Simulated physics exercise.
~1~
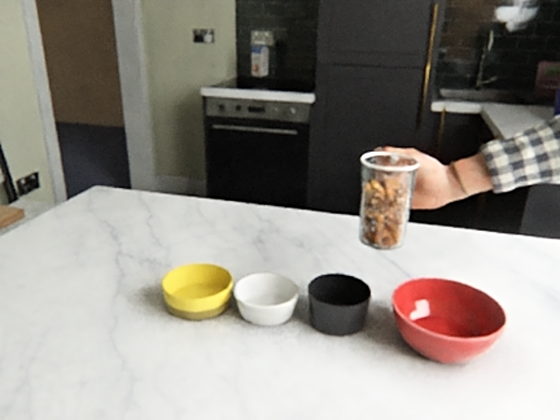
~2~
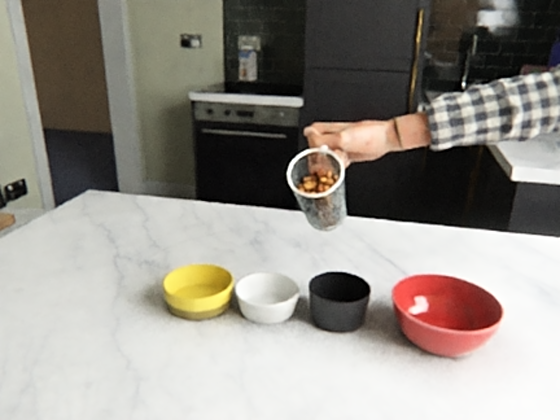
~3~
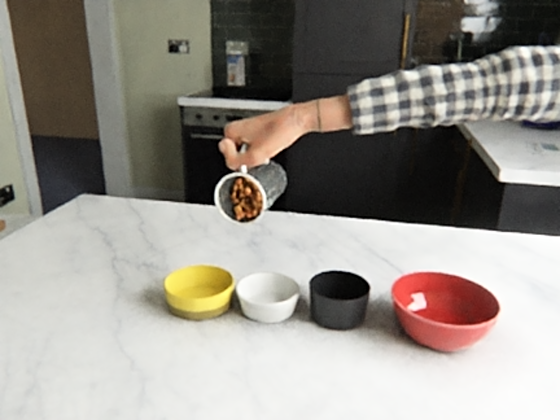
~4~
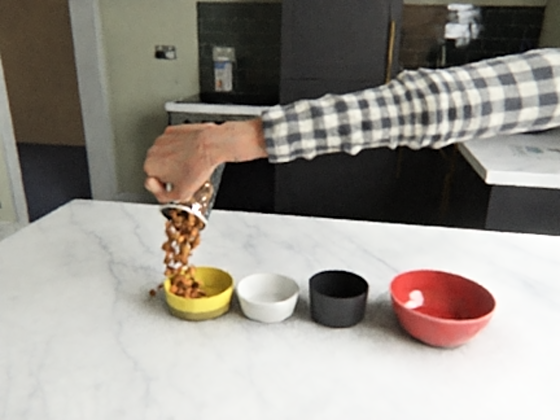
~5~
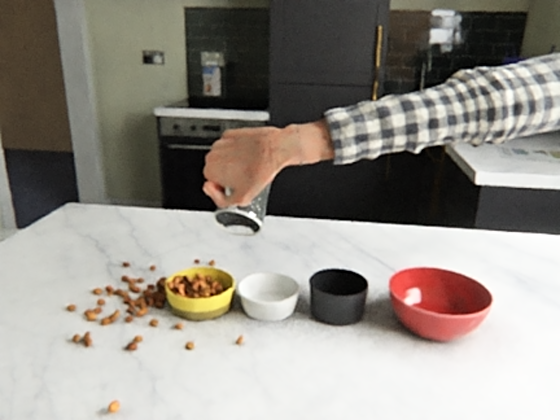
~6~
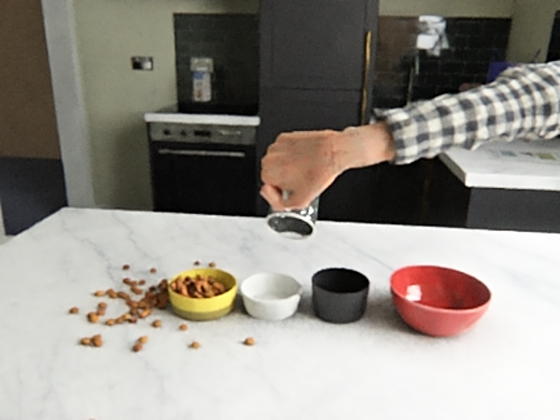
A hand carried a clear cup of brown kibble leftward over a row of bowls, tipping it until the pieces poured into the yellow dish and scattered on the table around it, then moved the emptied, upturned cup back to the right.
